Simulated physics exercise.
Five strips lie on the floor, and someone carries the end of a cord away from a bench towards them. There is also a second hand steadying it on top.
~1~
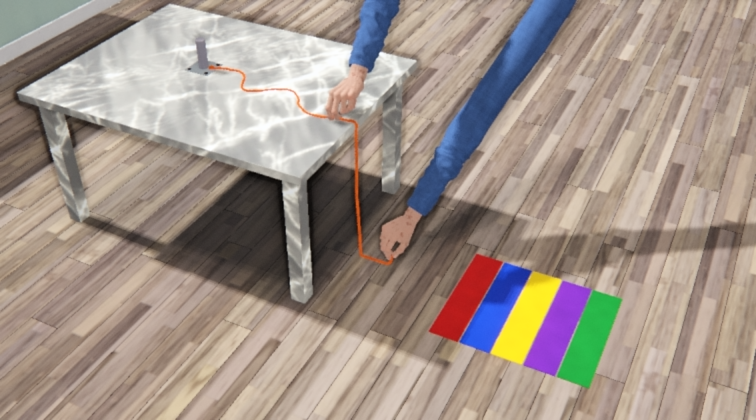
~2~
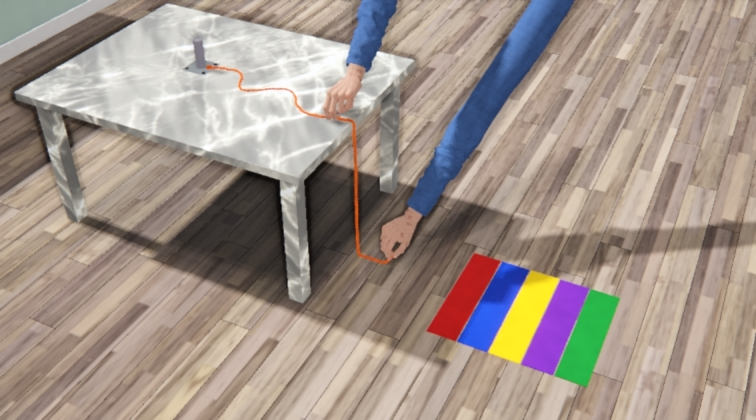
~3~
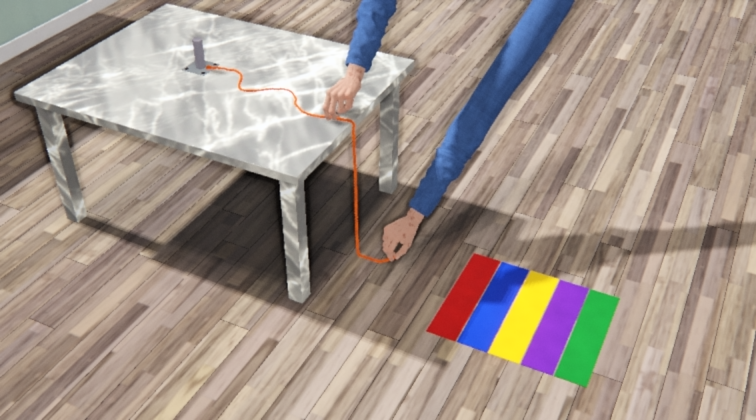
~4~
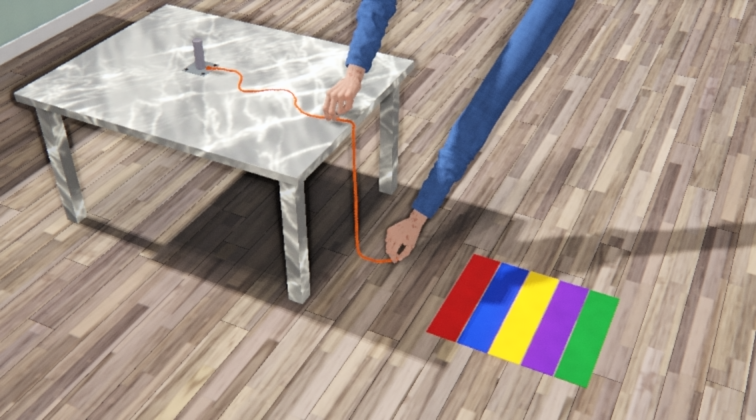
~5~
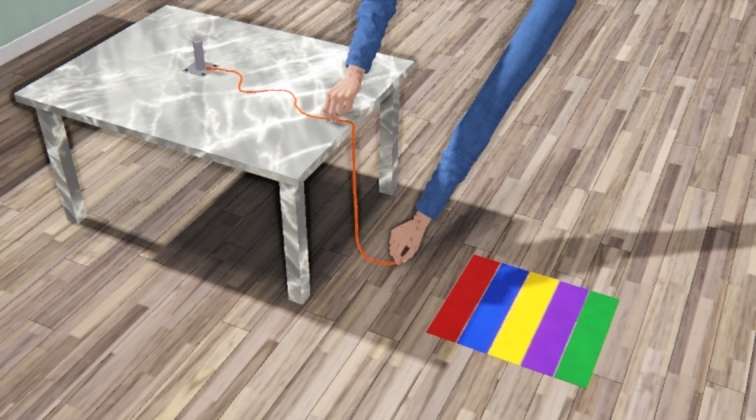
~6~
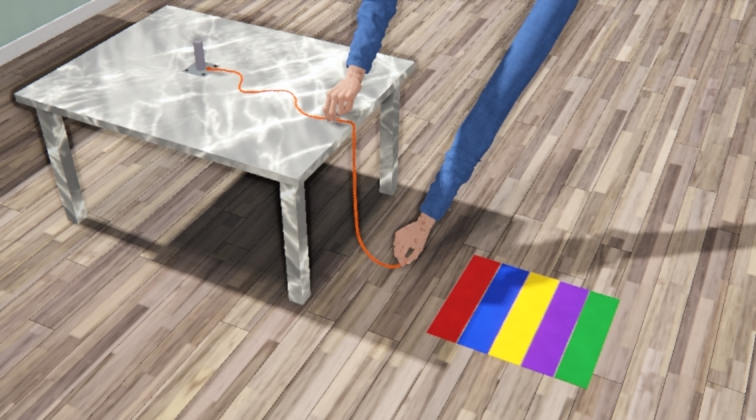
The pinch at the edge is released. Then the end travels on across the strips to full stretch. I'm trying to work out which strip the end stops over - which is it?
It stops over the yellow one.
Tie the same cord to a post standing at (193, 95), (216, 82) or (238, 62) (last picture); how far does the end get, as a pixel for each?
Going through them in sequence: (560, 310), (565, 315) and finally (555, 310).
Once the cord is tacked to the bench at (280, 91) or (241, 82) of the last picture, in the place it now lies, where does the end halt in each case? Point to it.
First try near (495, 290), second near (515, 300).
Early on, end near (467, 282); over red.
Midway, end near (505, 295); over blue.
At the end of the slack, end near (528, 302); over yellow. Over yellow.
